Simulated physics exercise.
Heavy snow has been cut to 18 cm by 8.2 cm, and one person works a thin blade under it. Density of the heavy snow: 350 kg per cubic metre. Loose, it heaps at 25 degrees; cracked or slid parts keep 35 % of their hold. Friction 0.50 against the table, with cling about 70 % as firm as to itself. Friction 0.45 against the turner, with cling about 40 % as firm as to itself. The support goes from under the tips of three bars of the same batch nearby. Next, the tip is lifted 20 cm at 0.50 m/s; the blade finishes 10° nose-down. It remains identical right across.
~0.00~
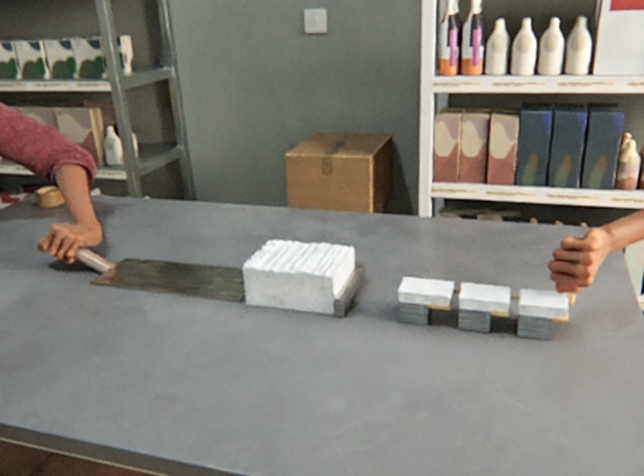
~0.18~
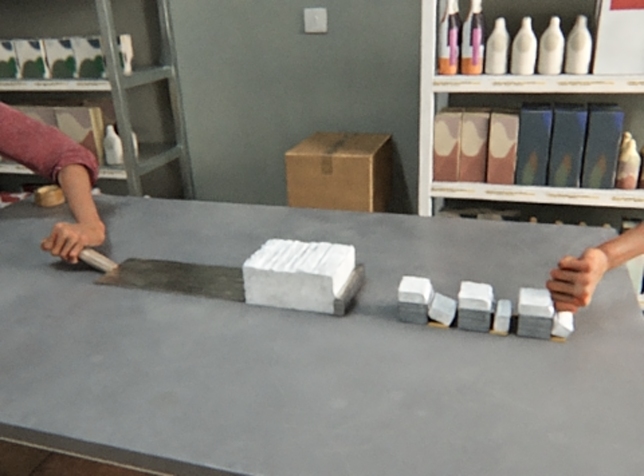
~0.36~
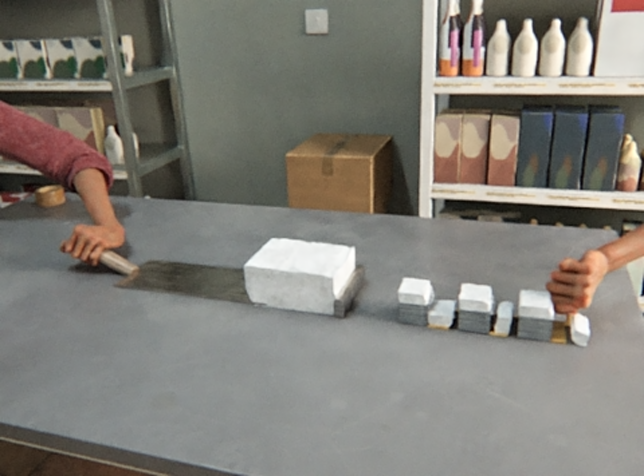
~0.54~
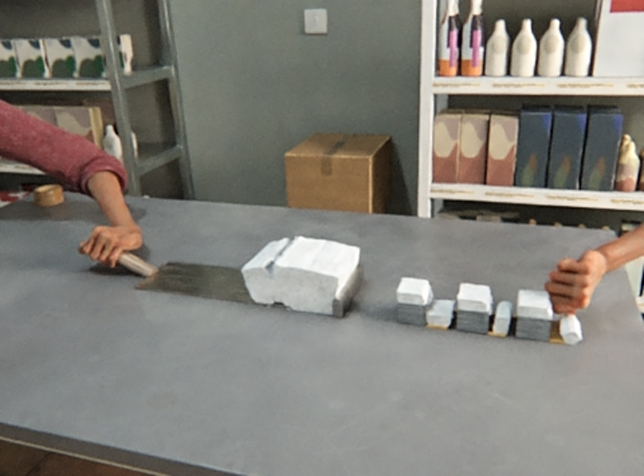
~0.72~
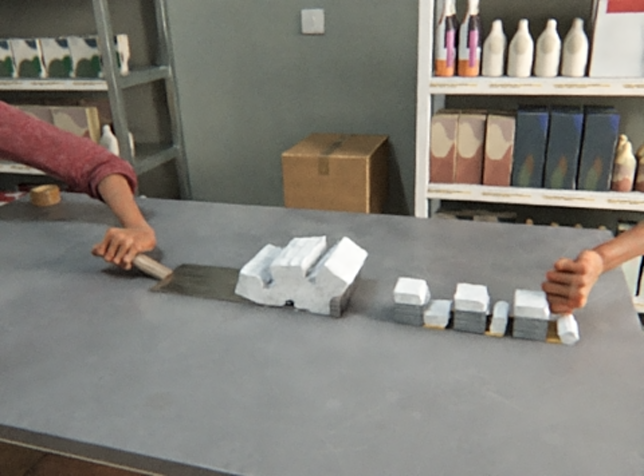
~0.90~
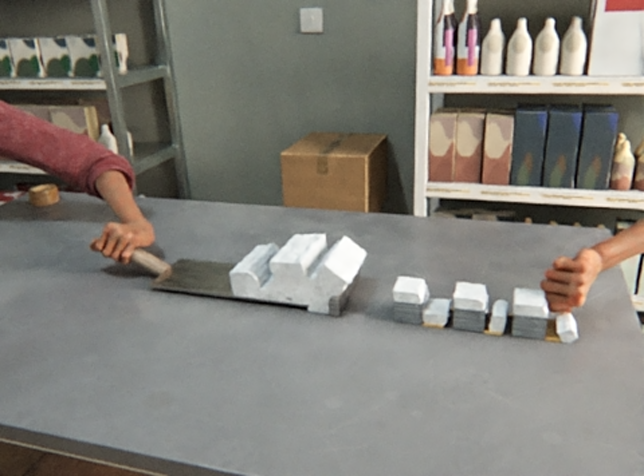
A hand on the left pushed a thin blade rightward under a white block, which cracked and split into tilted chunks, after the tips of three small white-topped bars had broken off beside another hand.
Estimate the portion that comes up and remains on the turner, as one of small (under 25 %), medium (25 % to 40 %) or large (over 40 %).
I'd go with the uppermost option, over 40 percent.
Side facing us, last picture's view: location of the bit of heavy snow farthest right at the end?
You'll find it close to (385, 319).
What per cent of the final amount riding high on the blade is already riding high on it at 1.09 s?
I'd say near 70 per cent.
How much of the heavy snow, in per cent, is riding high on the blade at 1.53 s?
Close to 65 percent.
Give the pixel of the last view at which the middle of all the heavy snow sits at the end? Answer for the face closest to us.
The middle sits at about (297, 228).
After 1.09 s, the tip is 10.0 cm up.
After 1.31 s, the tip is 20 cm up and 65 % is riding high on the blade.
After 1.53 s, the tip is 20 cm up and 65 % is riding high on the blade.
After 1.76 s, the tip is 20 cm up and 65 % is riding high on the blade.
After 1.90 s, at the end, the tip is 20 cm up and 65 % is riding high on the blade.
